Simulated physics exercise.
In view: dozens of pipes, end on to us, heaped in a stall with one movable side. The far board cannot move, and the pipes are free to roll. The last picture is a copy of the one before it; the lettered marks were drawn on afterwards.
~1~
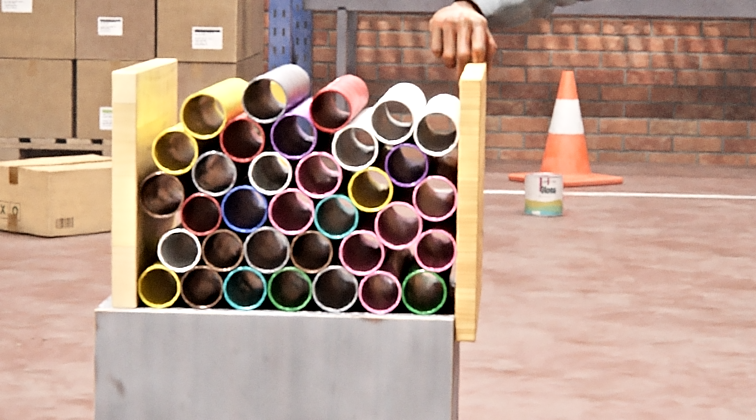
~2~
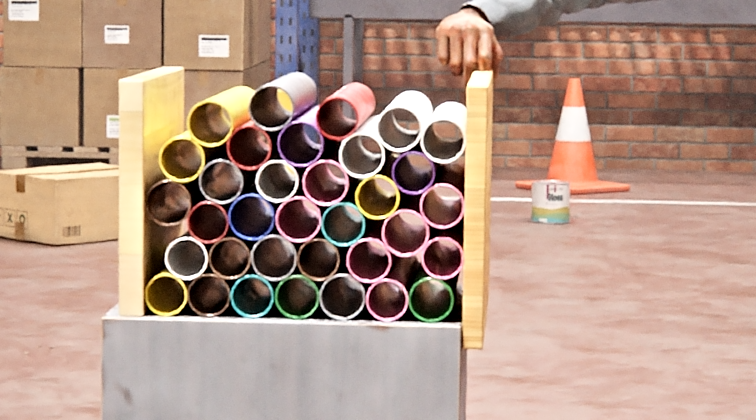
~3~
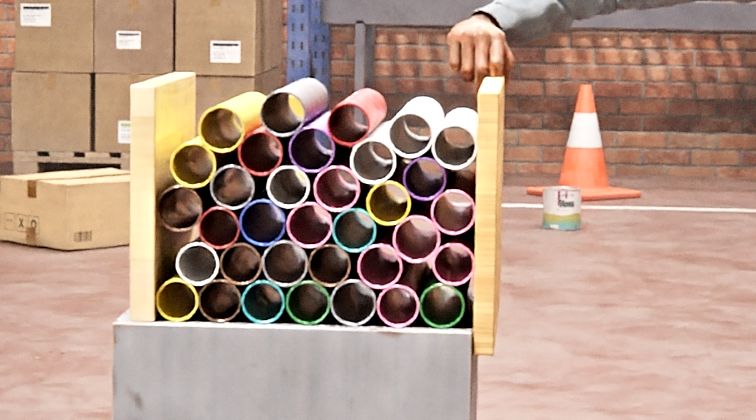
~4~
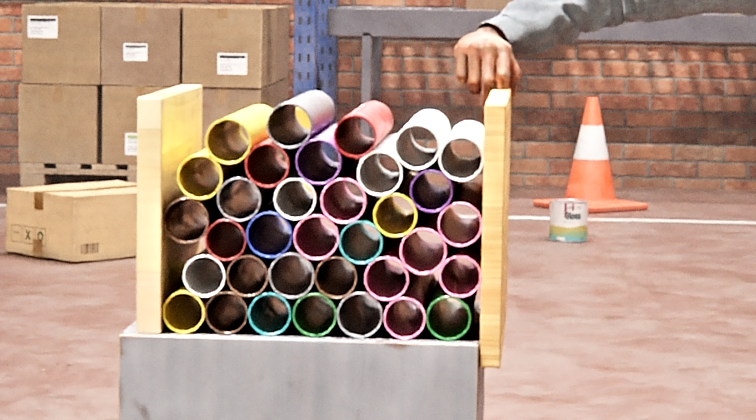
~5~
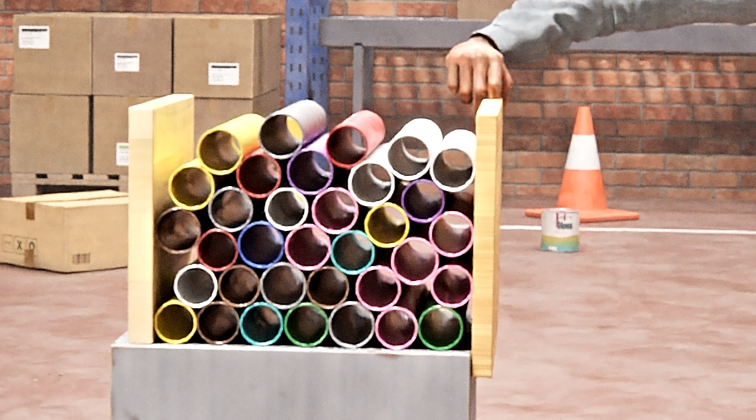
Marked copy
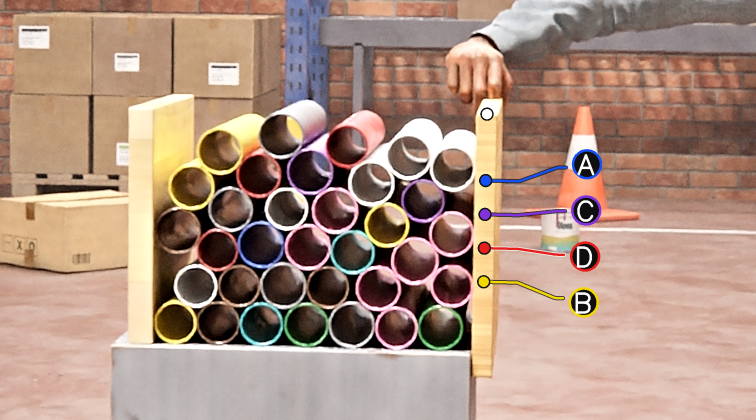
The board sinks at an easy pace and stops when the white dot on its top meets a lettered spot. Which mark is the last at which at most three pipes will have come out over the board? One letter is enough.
Slide it to D.
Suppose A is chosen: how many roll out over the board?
It comes to none.
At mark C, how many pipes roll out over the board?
With C, none.
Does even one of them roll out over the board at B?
Yes, at B.
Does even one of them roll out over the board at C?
No, at C.
On the marked copy, A at (485, 181); B at (483, 282); C at (485, 214); D at (484, 249); the white dot at (487, 114).
Following D. Soon after the start, top of the board (476, 176).
Later, top of the board (474, 246).
In the end, top of the board (474, 247), one out over the board.
As for the rest, A none out over the board; B four out over the board; C none out over the board.
